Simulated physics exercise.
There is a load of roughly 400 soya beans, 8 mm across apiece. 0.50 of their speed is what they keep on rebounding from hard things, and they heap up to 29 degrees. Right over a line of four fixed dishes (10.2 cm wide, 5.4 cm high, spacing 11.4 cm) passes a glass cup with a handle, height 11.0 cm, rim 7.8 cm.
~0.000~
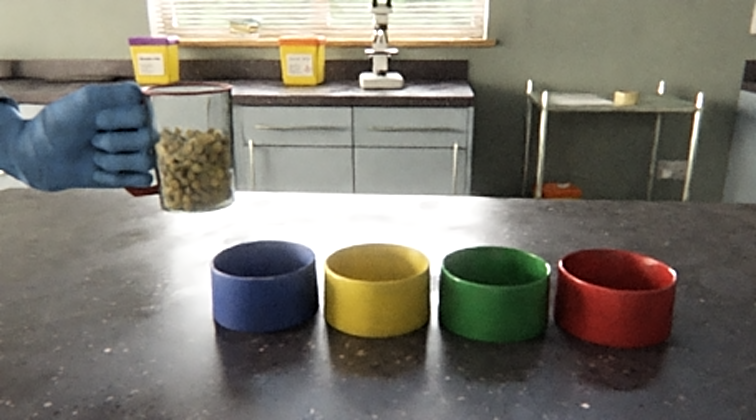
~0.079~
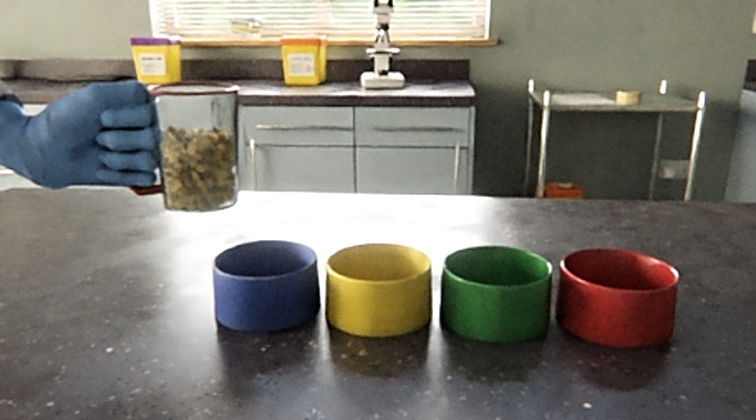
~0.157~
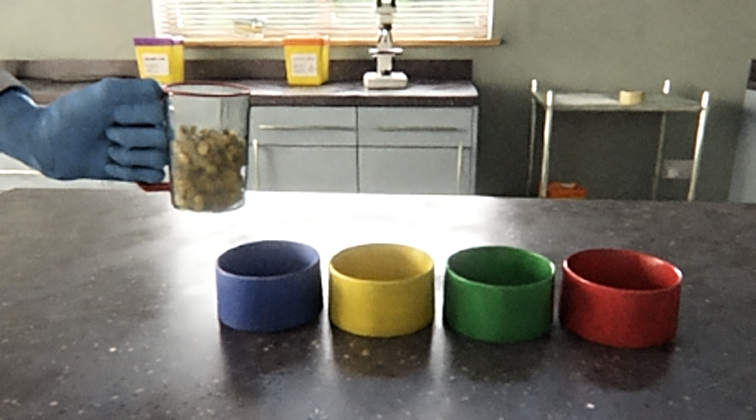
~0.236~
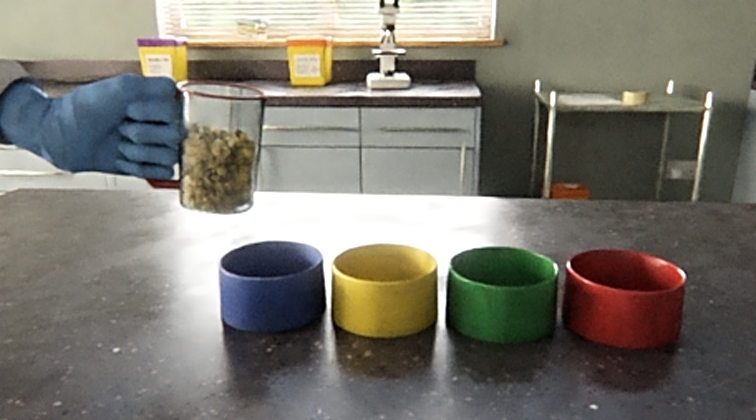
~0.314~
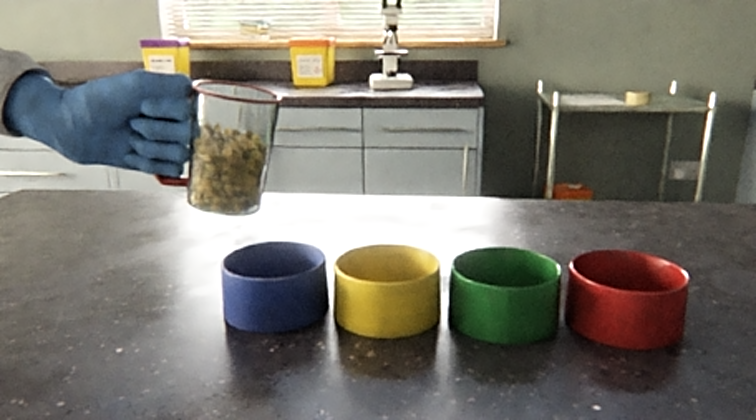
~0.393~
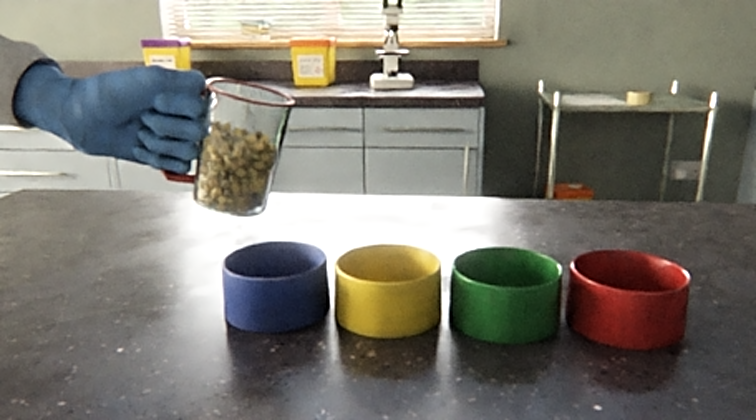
A blue-gloved hand held a clear cup partly filled with small, brownish pieces, moved it slowly a short way right, and tilted it slightly rightward above a dark counter with blue, yellow, green and red dishes.
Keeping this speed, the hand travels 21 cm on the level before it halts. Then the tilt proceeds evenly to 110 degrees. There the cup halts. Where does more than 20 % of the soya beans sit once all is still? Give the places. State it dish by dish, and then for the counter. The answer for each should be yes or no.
Red - no, blue - no, green - yes, yellow - no, counter - no.
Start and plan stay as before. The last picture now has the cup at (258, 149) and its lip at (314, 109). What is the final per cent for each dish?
Kept per dish: Red = 0, blue = 0, green = 100, yellow = 0.
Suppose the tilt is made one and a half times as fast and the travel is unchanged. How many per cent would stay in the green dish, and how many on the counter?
I'd expect green to end at 90 and the counter at 10.
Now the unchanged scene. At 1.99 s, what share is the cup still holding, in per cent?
Around 100 in a hundred.
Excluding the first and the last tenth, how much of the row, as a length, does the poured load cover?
I'd put it at close to 6 cm.
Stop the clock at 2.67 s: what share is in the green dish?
I'd say close to 60 per cent at that point.
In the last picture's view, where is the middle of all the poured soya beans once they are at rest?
Close to pixel (508, 295).
After 1.35 s, tilt 59 degrees; cup holds 100 %.
Then, at 1.99 s, tilt 89 degrees; cup holds 100 %.
Then, at 2.67 s, tilt 110 degrees; cup holds 40 %, green 60 %.
In the end, at 3.7 s, red 0 %, blue 0 %, green 100 %, yellow 0 %, counter 0 %.
